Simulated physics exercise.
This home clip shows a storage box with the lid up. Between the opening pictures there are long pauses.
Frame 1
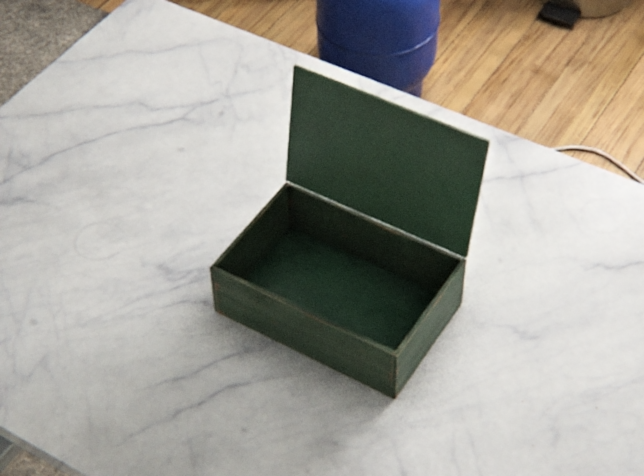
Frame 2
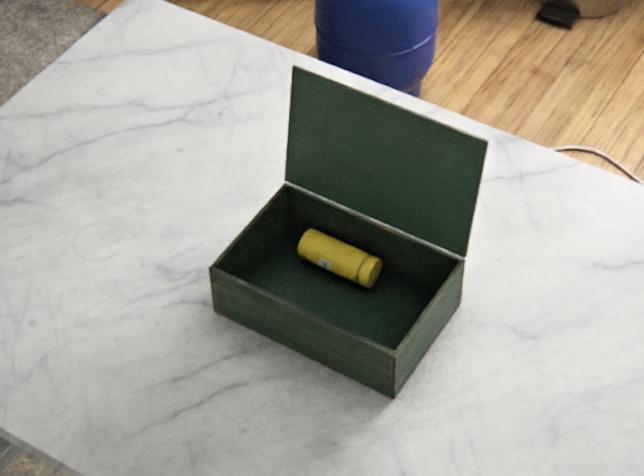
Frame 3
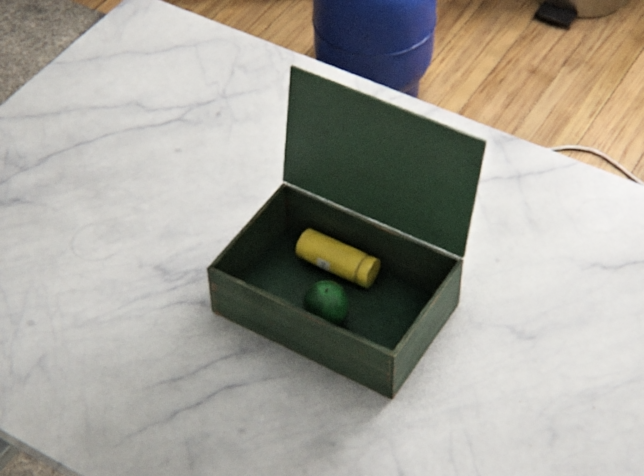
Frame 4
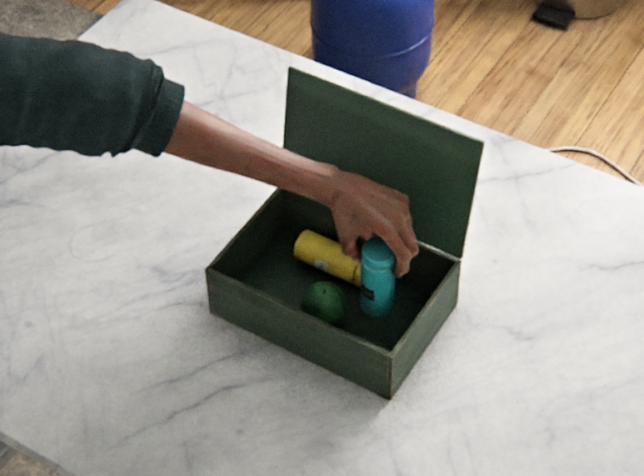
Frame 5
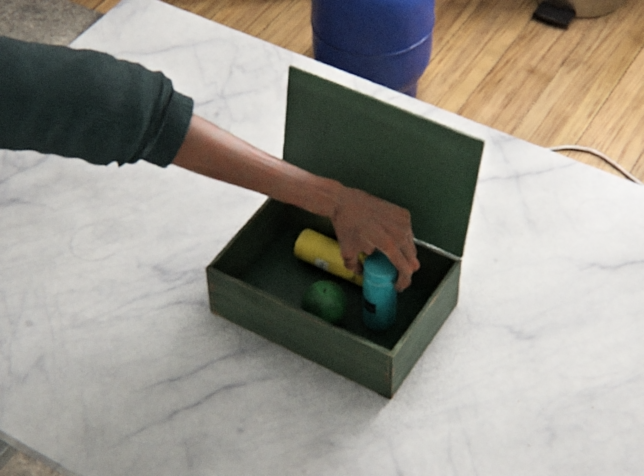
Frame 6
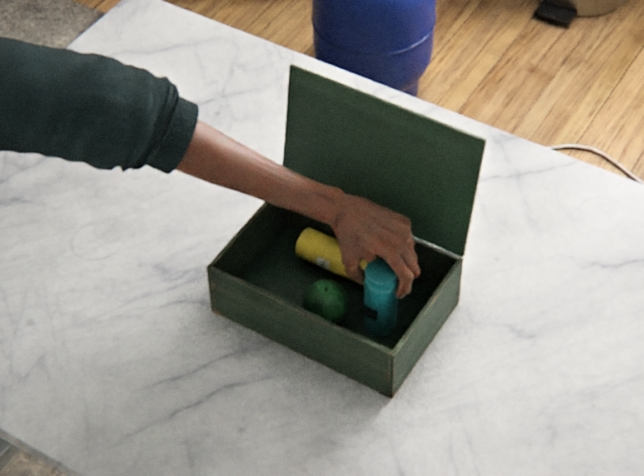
The video shows an open green box on a marble surface, empty at first, then holding a yellow shaker, then also a round green object, before a hand reaches in from the left and lowers a turquoise shaker inside.
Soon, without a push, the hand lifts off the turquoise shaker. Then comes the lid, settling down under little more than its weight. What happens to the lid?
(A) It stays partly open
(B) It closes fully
A, it stays partly open.
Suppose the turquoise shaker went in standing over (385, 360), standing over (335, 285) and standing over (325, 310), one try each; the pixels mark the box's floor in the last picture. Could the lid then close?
The lid is kept raised the first time, lowers completely the second time and lowers completely the third time.
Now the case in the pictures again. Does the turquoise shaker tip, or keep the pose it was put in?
At the finish the turquoise shaker holds its orientation.
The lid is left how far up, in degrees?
The answer is about 20 degrees.
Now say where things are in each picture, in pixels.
The last thing is not in view yet, in the first picture.
The last thing is not in view yet; yellow shaker (340, 258), in the second picture.
The last thing is not in view yet; yellow shaker (338, 258), in the third picture.
Still above its spot; turquoise shaker (378, 277); yellow shaker (336, 259), in the fourth picture.
Still above its spot; turquoise shaker (380, 291); yellow shaker (337, 258), in the fifth picture.
Put in, still held; turquoise shaker (381, 298); yellow shaker (338, 257), in the sixth picture.
Then, 1.10 s on from there, lid starting down.
Then, 1.50 s on from there, lid 65° above the rim.
Then, 1.70 s on from there, lid 51° above the rim.
Then, 2.00 s on from there, lid 24° above the rim.
In the end, lid 19° above the rim; all 3 unmoved. At the end, from the last picture's camera, turquoise shaker near (381, 298).
